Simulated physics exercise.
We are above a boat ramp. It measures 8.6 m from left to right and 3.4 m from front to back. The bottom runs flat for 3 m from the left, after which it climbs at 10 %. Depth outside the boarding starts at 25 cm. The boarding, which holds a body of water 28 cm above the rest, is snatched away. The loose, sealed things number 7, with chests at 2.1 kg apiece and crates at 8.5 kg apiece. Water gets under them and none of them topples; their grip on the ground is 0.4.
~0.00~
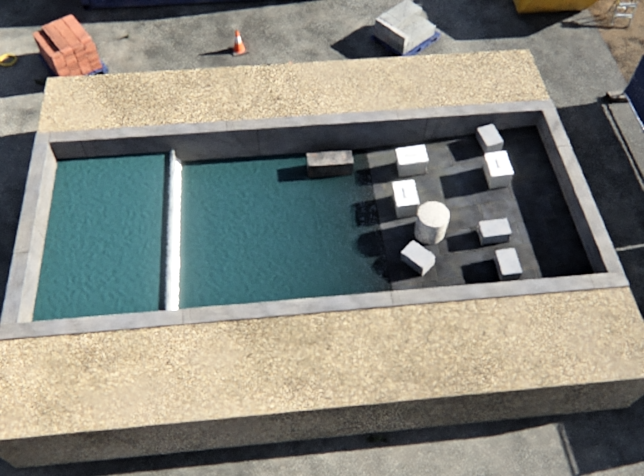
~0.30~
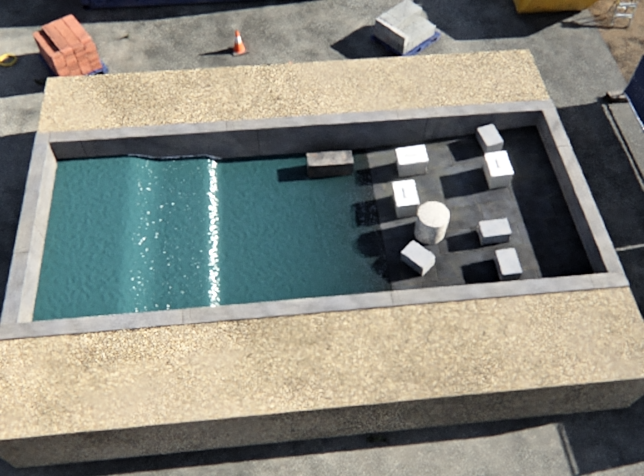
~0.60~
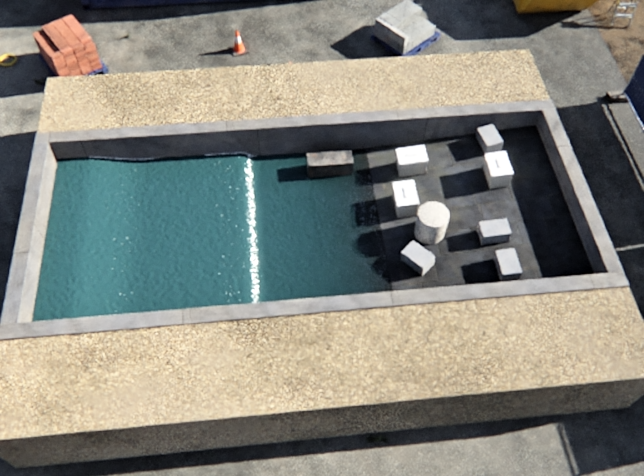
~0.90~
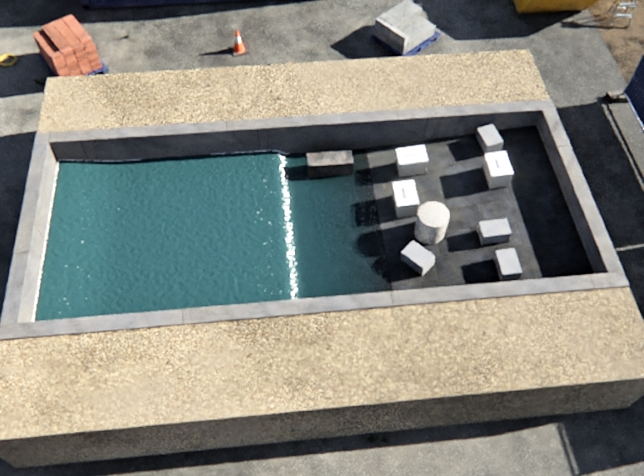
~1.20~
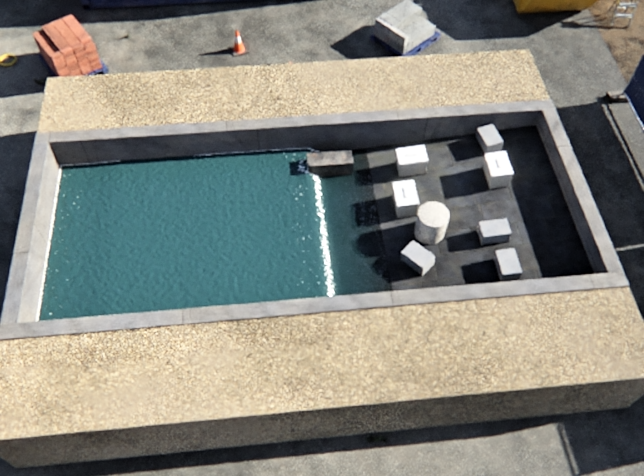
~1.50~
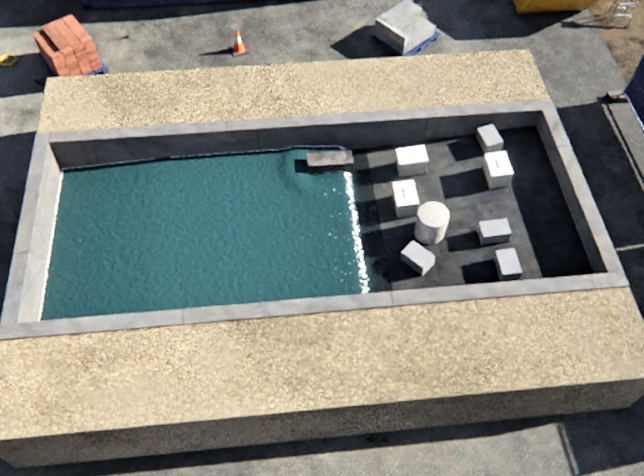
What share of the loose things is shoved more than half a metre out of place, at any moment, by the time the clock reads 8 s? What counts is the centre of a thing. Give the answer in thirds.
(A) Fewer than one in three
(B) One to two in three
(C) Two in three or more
C, two in three or more.
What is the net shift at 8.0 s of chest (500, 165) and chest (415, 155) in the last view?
First 250 cm, then 200 cm.
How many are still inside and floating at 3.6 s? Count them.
Answer: 3.
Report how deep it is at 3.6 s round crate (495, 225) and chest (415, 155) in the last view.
5 and 9 cm.
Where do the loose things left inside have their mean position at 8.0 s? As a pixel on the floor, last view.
It works out to somewhere near (376, 235) on the floor.
After 2.1 s 0 of 7 are over 50 cm from their spots; 0 afloat.
After 3.6 s 4 of 7 are over 50 cm from their spots; 3 afloat.
After 5.6 s 5 of 7 are over 50 cm from their spots; 5 afloat.
After 8.0 s 6 of 7 are over 50 cm from their spots, and 7 have been at some point; 5 afloat.
